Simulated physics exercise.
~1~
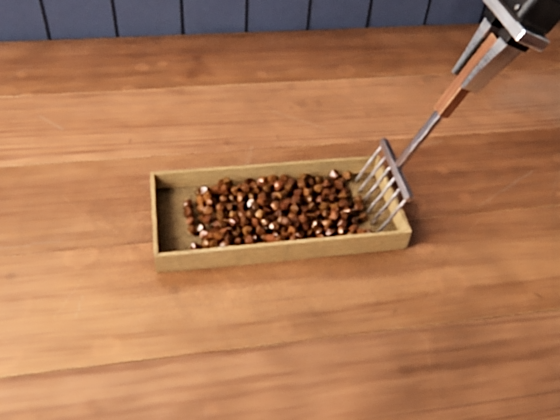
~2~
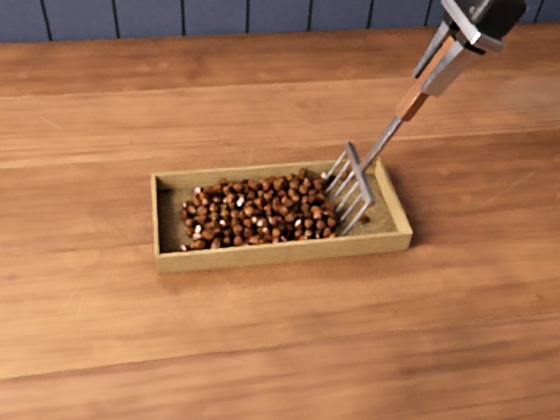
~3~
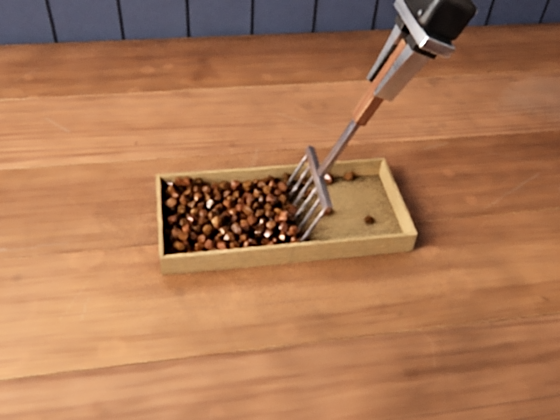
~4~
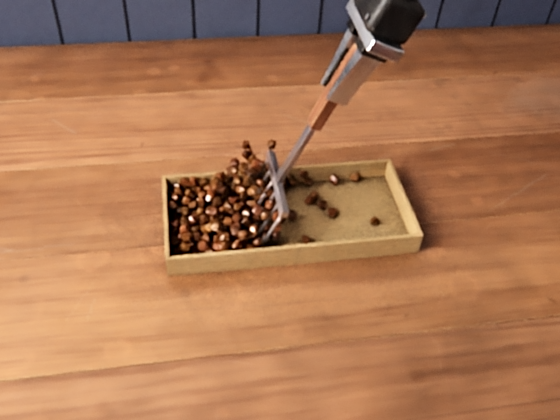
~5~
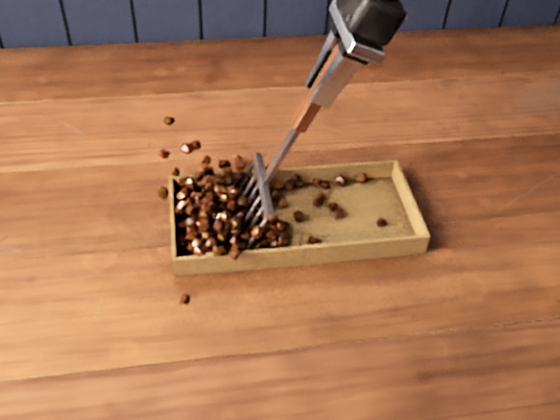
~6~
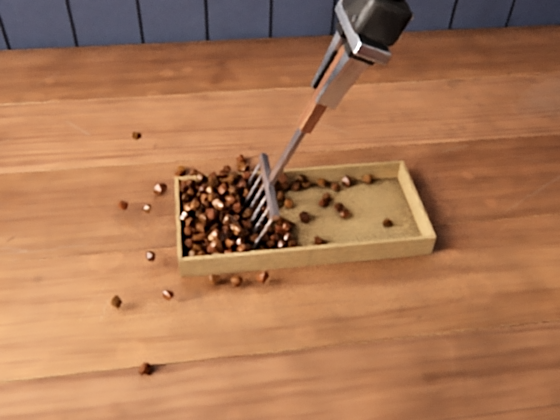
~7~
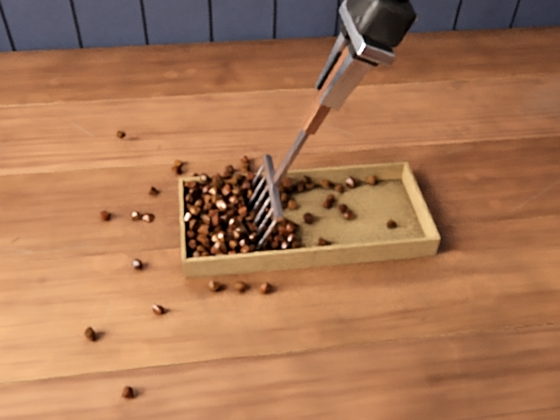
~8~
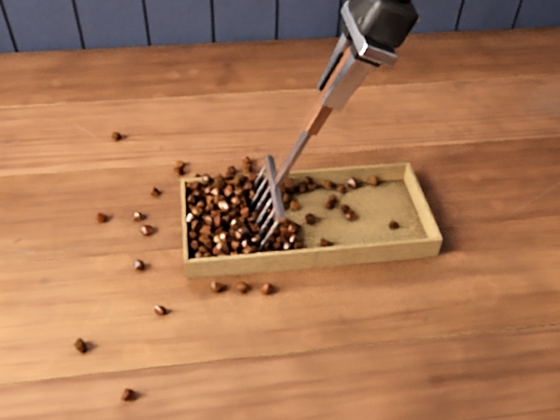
In the video, a robot gripper drags a fork leftward through small brown pellets in a shallow tan trough, heaping them at the left end until some spill over onto the wooden table, where they lie scattered as the fork rests against the remaining pile.
